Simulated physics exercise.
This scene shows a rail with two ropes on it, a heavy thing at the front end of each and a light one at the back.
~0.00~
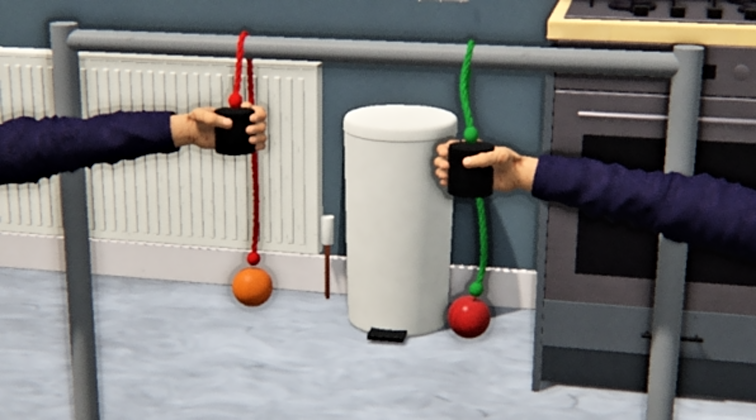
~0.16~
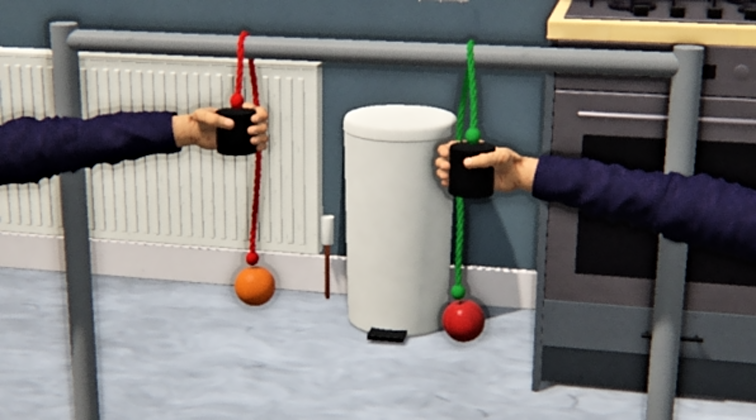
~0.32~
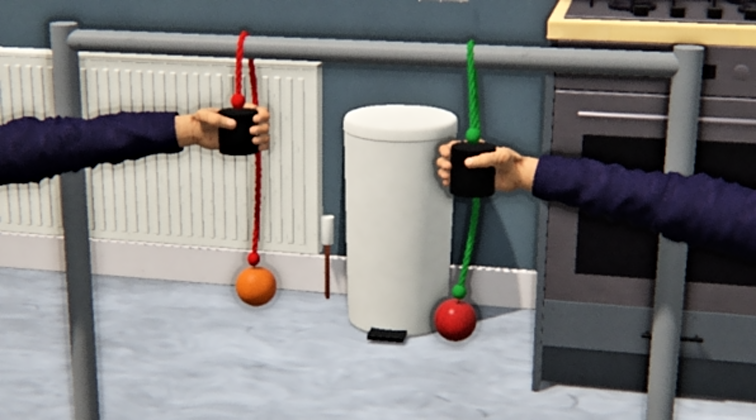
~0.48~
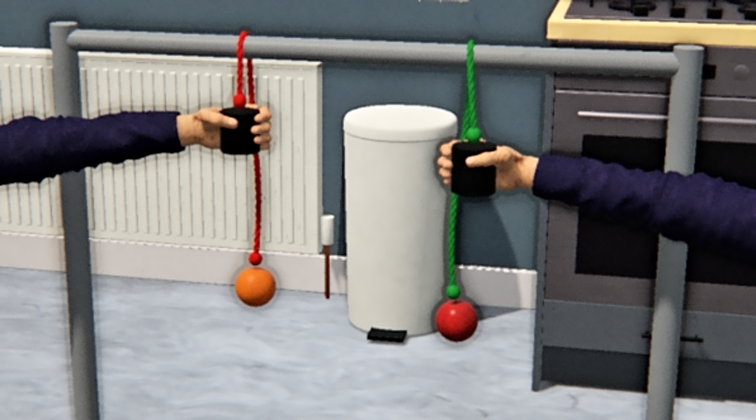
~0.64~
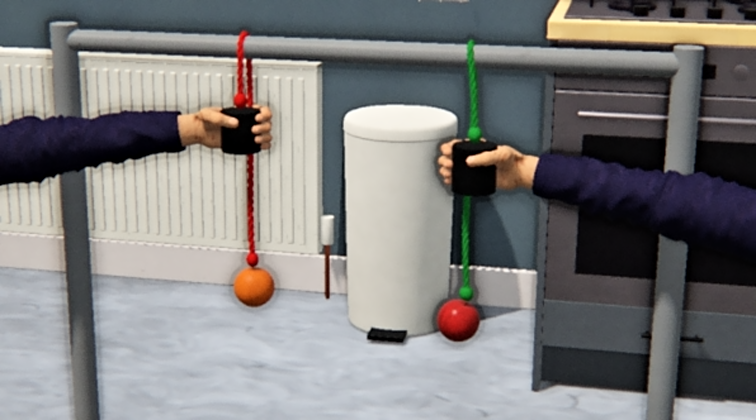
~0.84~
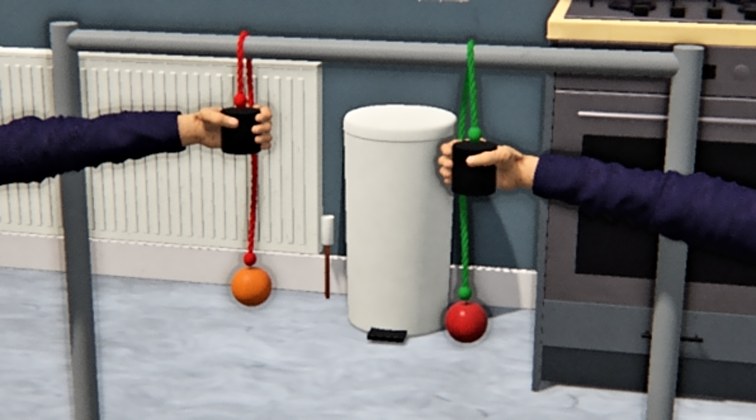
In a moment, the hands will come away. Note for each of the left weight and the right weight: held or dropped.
One by one: The left weight falls; the right weight falls.
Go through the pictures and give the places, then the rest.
Left weight (235, 131); right weight (471, 169); left orange (253, 287); right apple (469, 317), in the first frame.
Left weight (237, 131); right weight (472, 170), in the second frame.
Left weight (239, 132); right weight (473, 169), in the third frame.
Left weight (240, 131); right weight (474, 169), in the fourth frame.
Left weight (241, 130); right weight (474, 168), in the fifth frame.
Left weight (241, 130); right weight (474, 168); left rope only laid over the rail; right rope only laid over the rail, in the sixth frame.
By 1.18 s, left weight dropping near (244, 227); right weight dropping near (467, 315).
By 1.46 s, left weight on the floor; right weight on the floor.
When it is over, left weight on the floor; right weight on the floor. The left weight drops and the right weight pulls its rope through.
